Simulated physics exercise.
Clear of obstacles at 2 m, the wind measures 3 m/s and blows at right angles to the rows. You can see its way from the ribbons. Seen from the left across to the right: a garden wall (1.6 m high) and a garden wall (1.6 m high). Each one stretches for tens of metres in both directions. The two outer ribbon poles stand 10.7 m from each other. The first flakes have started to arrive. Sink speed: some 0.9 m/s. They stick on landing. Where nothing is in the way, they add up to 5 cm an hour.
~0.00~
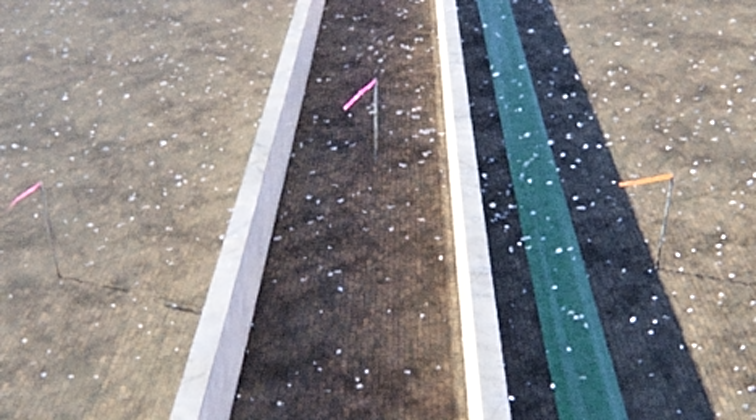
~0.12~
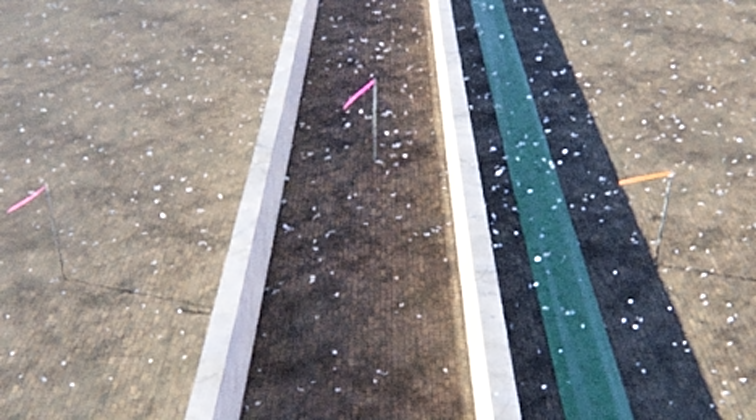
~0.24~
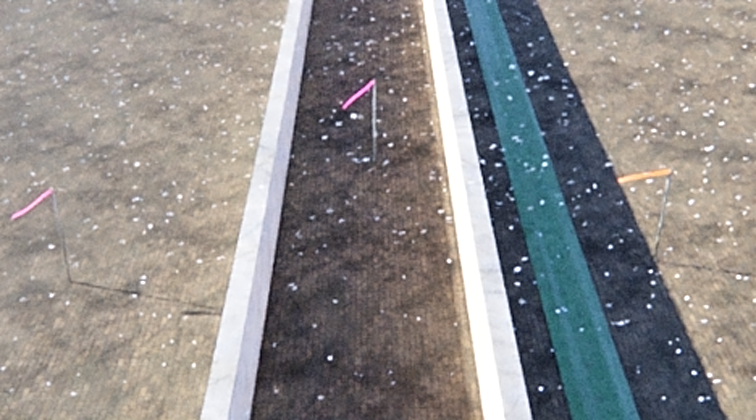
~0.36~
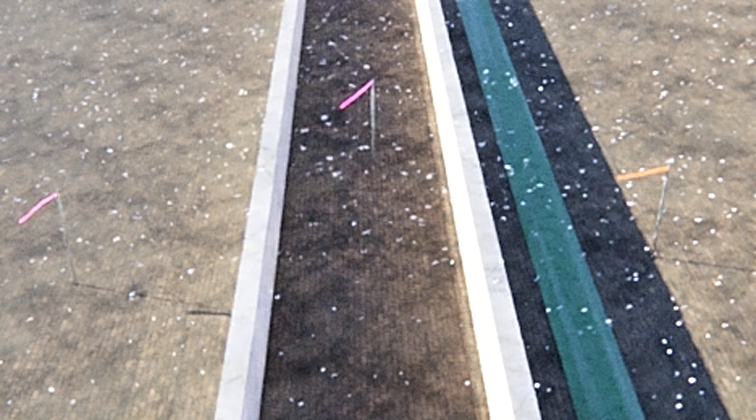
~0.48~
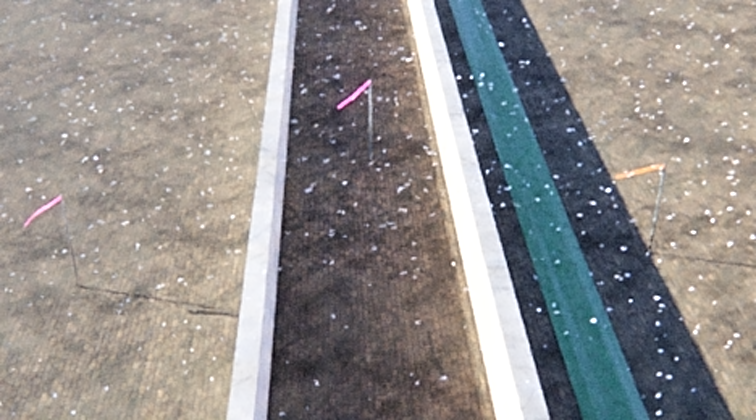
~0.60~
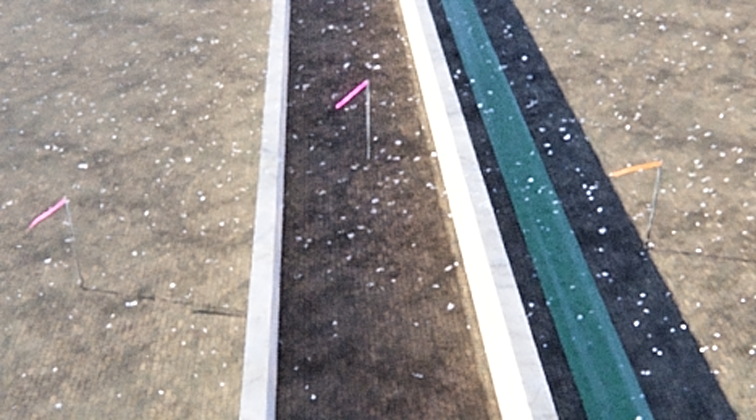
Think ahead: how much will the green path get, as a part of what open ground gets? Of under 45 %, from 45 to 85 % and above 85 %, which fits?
The answer is above 85 %.
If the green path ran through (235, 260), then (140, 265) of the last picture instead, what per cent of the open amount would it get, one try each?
First roughly 90 per cent, second roughly 90 per cent.
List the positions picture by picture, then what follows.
The left ribbon ends at (6, 211), leaning 50 degrees to the left, in the first frame.
The right ribbon ends at (619, 183), leaning 75 degrees to the left and the green one passes (556, 261), in the second frame.
The inner ribbon ends at (343, 108), leaning 50 degrees to the left, above the rows the flakes slant 80 degrees from upright, towards the left and the top of the left garden wall crosses (268, 146), in the third frame.
The left ribbon ends at (20, 222), leaning 55 degrees to the left and the green one passes (535, 189), in the fourth frame.
The right ribbon ends at (616, 177), leaning 80 degrees to the left and above the rows the flakes slant 80 degrees from upright, towards the left, in the fifth frame.
The inner ribbon ends at (336, 107), leaning 50 degrees to the left and the top of the right garden wall crosses (463, 143), in the sixth frame.
In 10 minutes the green path collects 8 mm against 8 mm in the open.
In 30 minutes the green path collects 24 mm against 25 mm in the open.
In 60 minutes the green path collects 48 mm against 50 mm in the open, so the green path has 97 % of the open amount; the left half of it has 98 %, the right half 95 %.
